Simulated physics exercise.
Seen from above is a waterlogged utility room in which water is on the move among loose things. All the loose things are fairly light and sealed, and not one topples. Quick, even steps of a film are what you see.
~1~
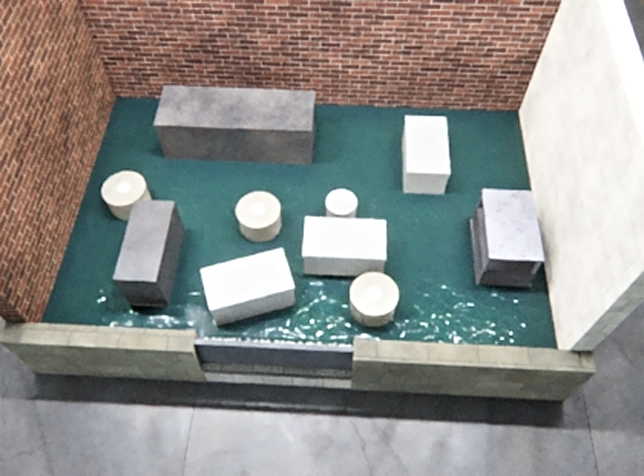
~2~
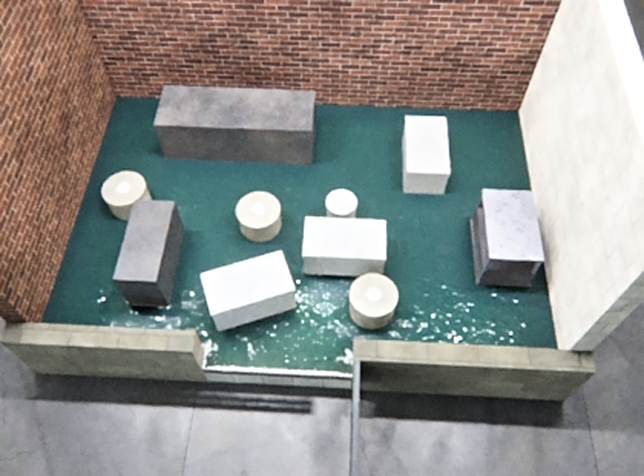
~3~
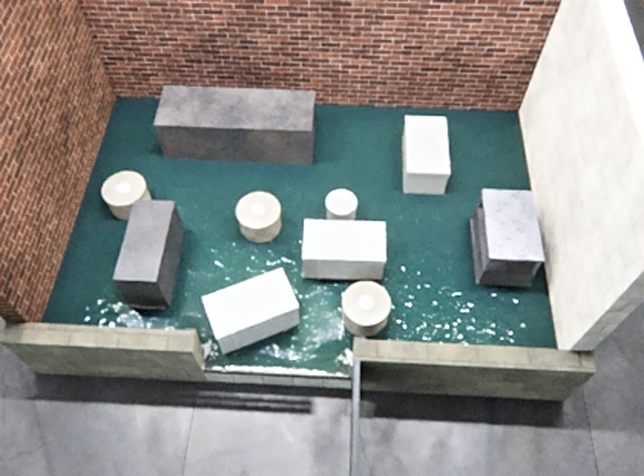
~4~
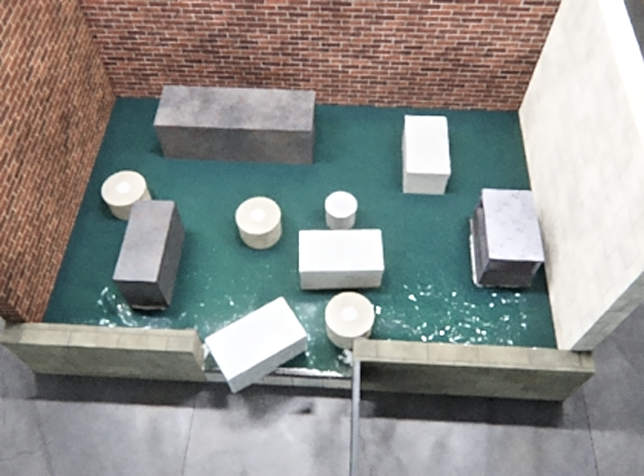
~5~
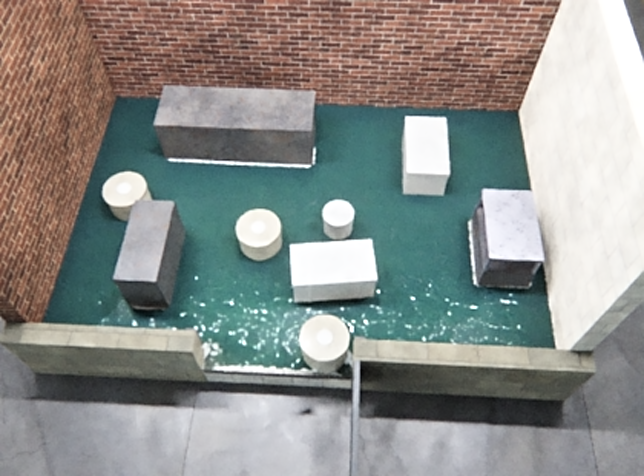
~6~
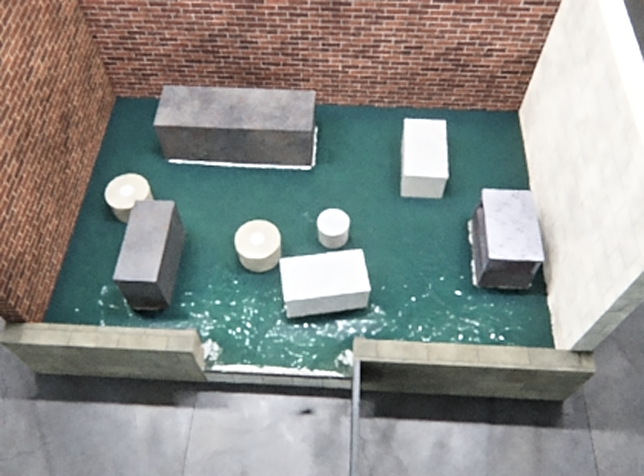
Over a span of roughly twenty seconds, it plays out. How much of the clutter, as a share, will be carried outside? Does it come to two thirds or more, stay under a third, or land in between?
Two thirds or more.
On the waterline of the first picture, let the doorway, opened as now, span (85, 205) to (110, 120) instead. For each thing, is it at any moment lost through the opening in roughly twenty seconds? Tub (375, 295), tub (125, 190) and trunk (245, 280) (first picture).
Result by object, in the order asked: Not flushed / flushed / not flushed.
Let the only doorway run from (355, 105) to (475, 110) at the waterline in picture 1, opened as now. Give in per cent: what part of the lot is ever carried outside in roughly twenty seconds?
I make it 70 per cent.
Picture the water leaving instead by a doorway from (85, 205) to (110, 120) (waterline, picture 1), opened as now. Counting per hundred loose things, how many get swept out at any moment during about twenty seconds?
Near 60 in a hundred.
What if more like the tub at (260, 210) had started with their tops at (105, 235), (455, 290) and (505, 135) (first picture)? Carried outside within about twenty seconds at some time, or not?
Taken in the given order, the three: Doesn't escape, exits at some point and doesn't escape.
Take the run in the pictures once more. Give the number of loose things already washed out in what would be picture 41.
That makes 7.
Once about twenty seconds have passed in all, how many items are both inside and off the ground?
Exactly 0 of them.
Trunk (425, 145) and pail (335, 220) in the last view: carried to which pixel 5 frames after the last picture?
Near pixel (407, 174) and pixel (305, 273).
A moment on, 3 of 7 are out; 4 afloat.
Next, 5 of 7 are out; 2 afloat.
Later, 7 of 7 are out; 0 afloat.
In the end, 7 of 7 are out; 0 afloat.
